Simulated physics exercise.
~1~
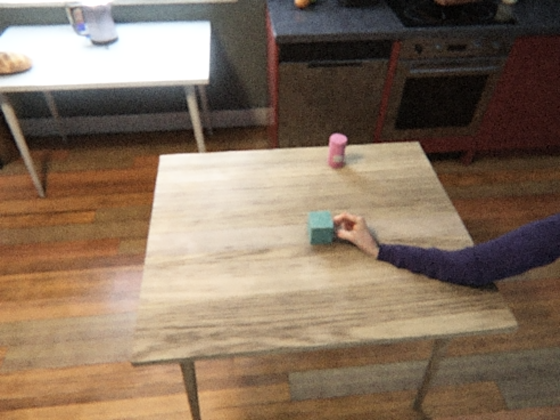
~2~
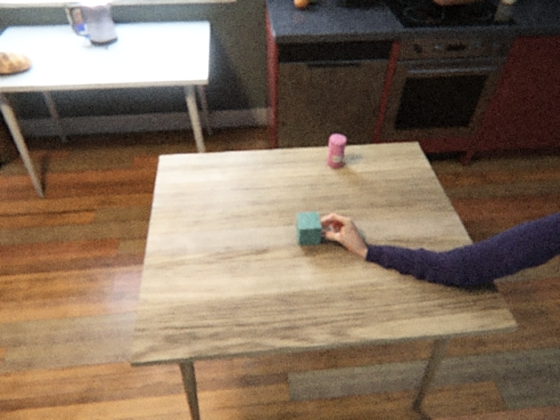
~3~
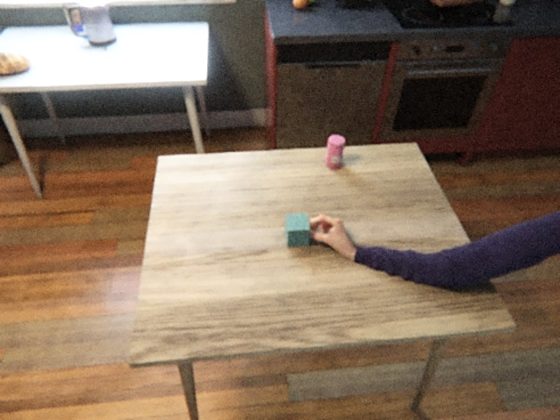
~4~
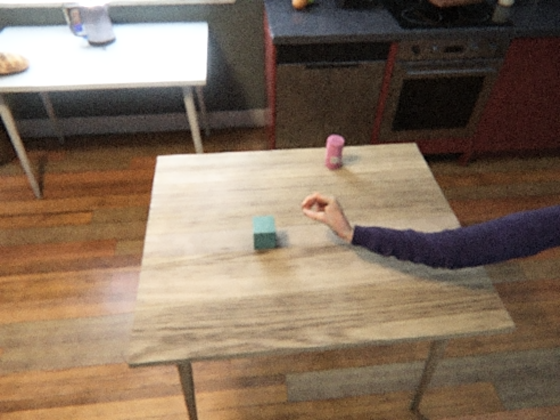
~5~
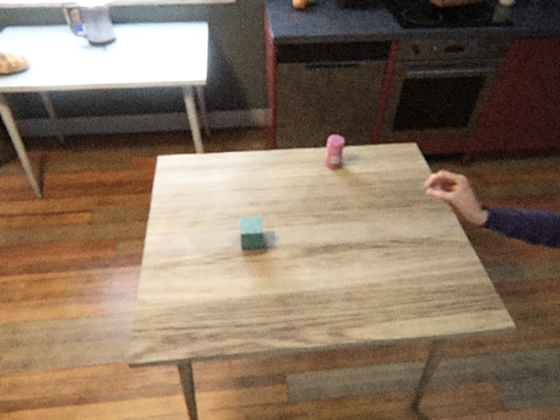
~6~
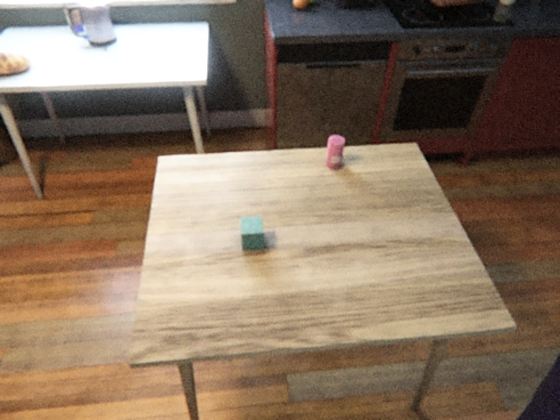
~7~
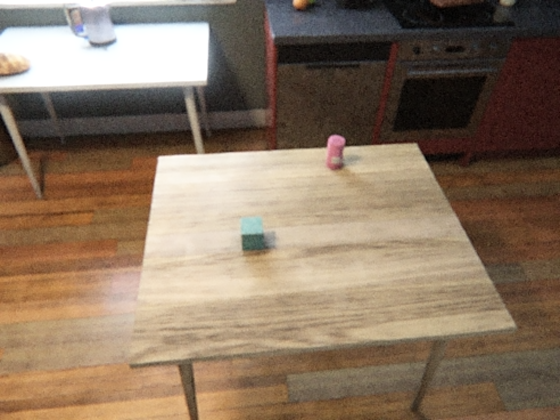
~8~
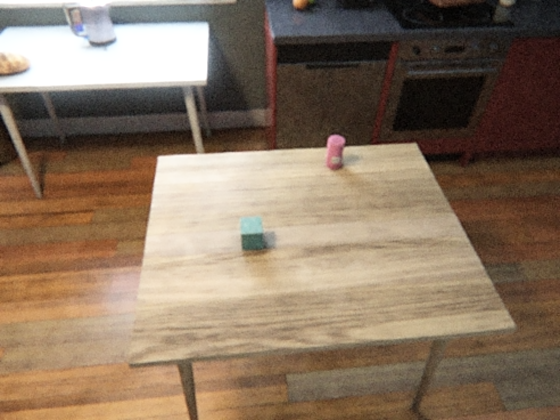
In this clip, a hand in a purple sleeve moves a turquoise block a short way left across a wooden table, then lets go and withdraws as the block slides slightly farther. The block ends at rest on the table, with the pink jar still in its place.
